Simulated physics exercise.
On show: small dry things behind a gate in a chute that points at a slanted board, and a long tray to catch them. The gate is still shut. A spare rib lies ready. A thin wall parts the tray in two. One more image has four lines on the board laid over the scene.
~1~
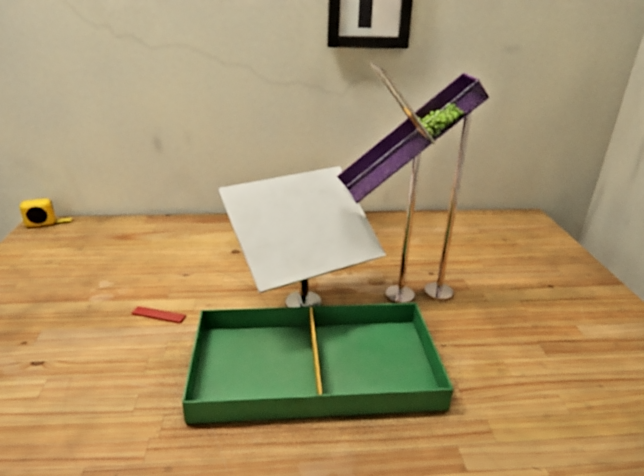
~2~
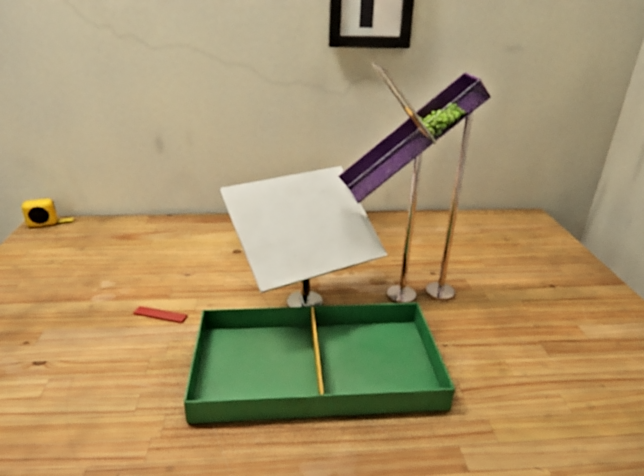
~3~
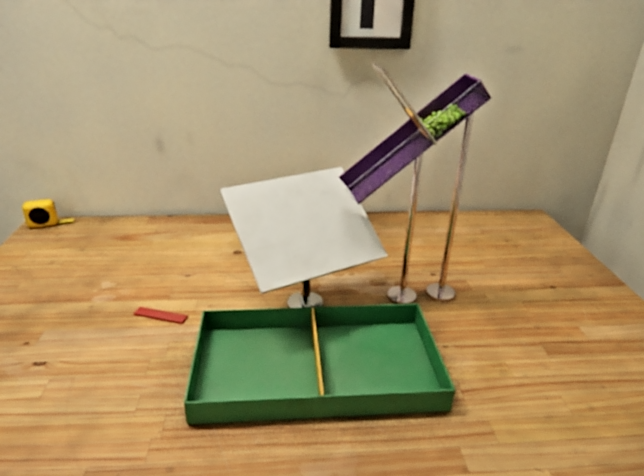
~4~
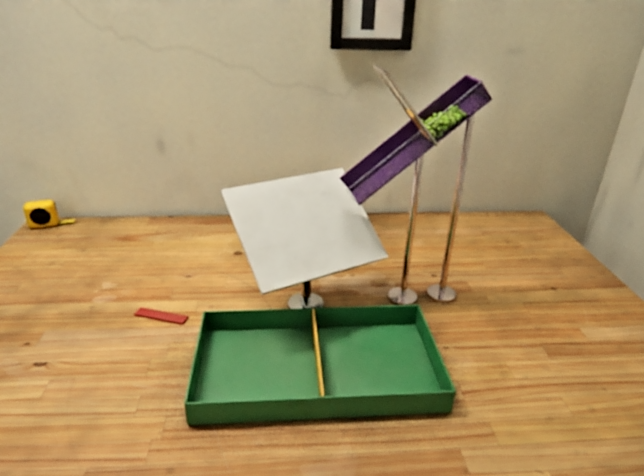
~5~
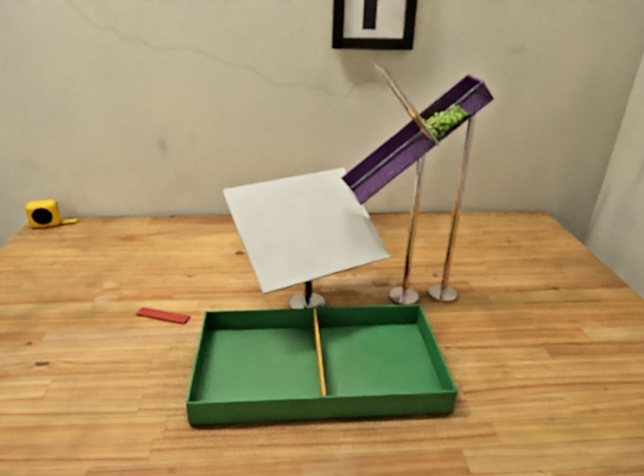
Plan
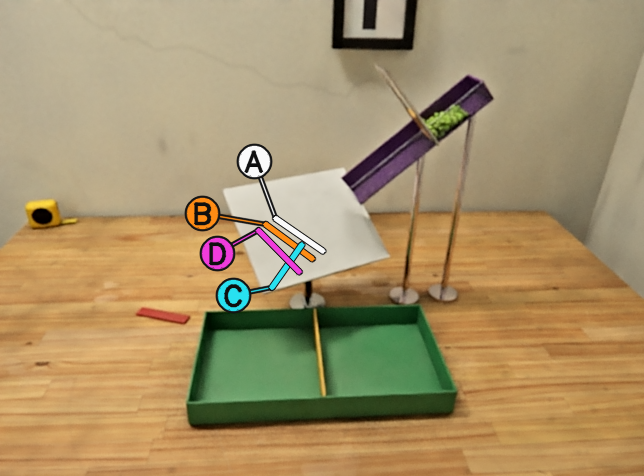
Green peas resting behind a stick gate in a sloping purple chute above a tilted white board and divided green tray, nothing moving.
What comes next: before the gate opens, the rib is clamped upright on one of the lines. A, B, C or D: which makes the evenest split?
Best: C.
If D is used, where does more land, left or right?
More lands on the right.
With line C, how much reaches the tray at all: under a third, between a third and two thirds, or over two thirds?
Line C gives over two thirds.
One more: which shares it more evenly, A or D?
D.
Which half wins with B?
More lands on the right.
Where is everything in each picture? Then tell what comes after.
In the first picture, load behind the gate near (437, 119), dried peas; lip of the chute near (352, 197), sloping fairly steeply.
In the second picture, middle of the board near (305, 222), tilted fairly steeply; middle of its low edge near (329, 272); of its high edge near (284, 176).
In the third picture, front corners of the tray near (184, 402) and (455, 390); front end of its middle wall near (323, 396); gate still shut near (414, 117).
In the fourth picture, middle of the load near (440, 121); lip near (355, 199).
In the fifth picture, middle of the load near (442, 121); lip near (356, 198).
On the marked copy, line A from (275, 218) to (322, 251); line B from (265, 224) to (312, 258); line C from (301, 244) to (271, 287); line D from (258, 230) to (299, 271).
With A, of what is caught, only a few in the left half, all but a few in the right.
With B, of what is caught, a small share in the left half, all but a few in the right.
With C, of what is caught, close to two thirds in the left half, close to a third in the right.
With D, of what is caught, close to a quarter in the left half, the bulk in the right.
